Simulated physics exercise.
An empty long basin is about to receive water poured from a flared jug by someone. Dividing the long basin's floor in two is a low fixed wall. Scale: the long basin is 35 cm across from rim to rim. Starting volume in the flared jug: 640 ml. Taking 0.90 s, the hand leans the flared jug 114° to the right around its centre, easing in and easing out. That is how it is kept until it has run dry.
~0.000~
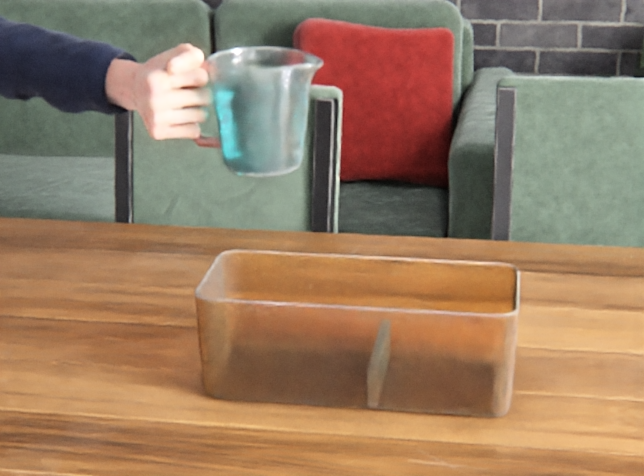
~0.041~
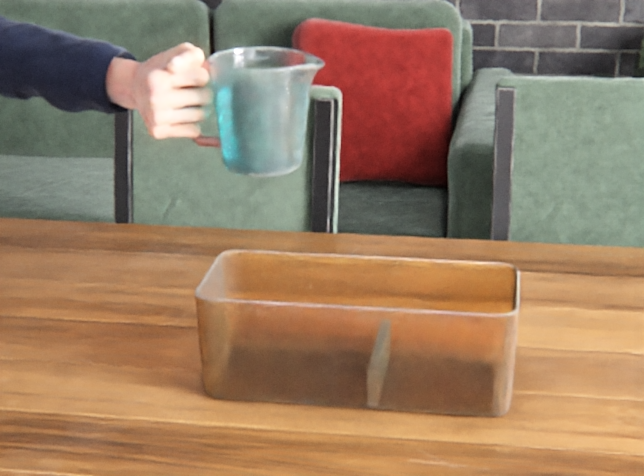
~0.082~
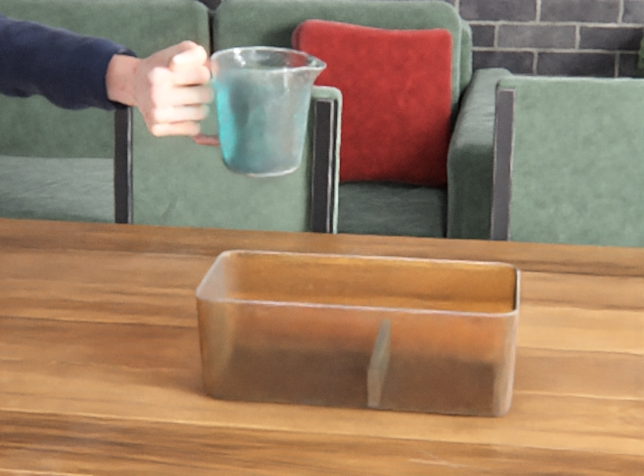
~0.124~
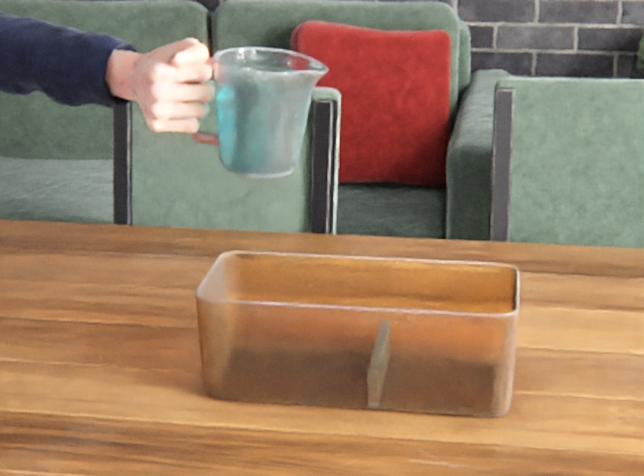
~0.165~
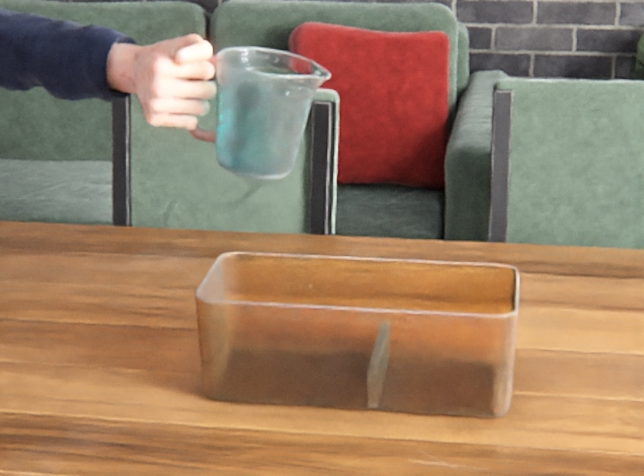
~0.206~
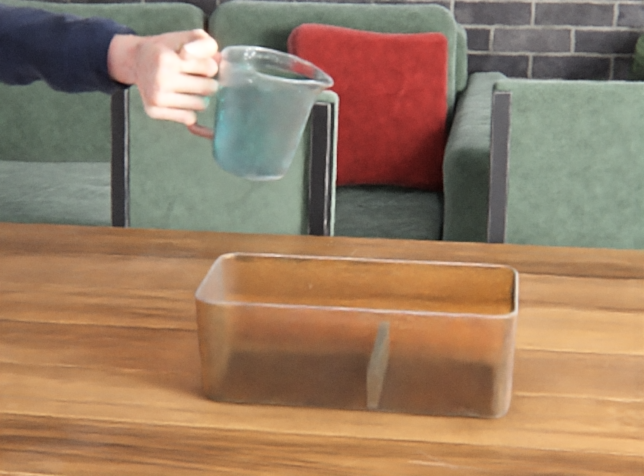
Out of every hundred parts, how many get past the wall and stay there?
About 70 out of 100.
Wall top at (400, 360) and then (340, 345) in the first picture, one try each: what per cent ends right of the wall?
Some 40 in a hundred, then some 90 in a hundred.
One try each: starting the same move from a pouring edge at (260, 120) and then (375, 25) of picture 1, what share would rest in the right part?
Try 1: Approx. 5 %; try 2: Approx. 85 %.
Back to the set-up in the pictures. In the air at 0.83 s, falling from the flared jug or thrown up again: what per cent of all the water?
24 per cent or so.
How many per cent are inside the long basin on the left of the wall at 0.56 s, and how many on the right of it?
Left roughly 0, right roughly 4.
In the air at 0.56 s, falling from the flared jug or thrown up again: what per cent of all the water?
Around 28 in a hundred.
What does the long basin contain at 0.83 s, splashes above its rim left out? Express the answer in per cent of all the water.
About 64 per cent.
After 0.56 s the tilt is 79° and 68 per cent is still to pour, 0 is left of the wall and 4 right of it.
After 0.83 s the tilt is 112° and 11 per cent is still to pour, 9 is left of the wall and 56 right of it.
After 1.10 s the tilt is 114° and 0 per cent is still to pour, 28 is left of the wall and 69 right of it.
After 1.40 s the tilt is 114° and 0 per cent is still to pour, 29 is left of the wall and 70 right of it.
In the end 29 per cent lies left of the wall, 70 right of it and 2 outside.
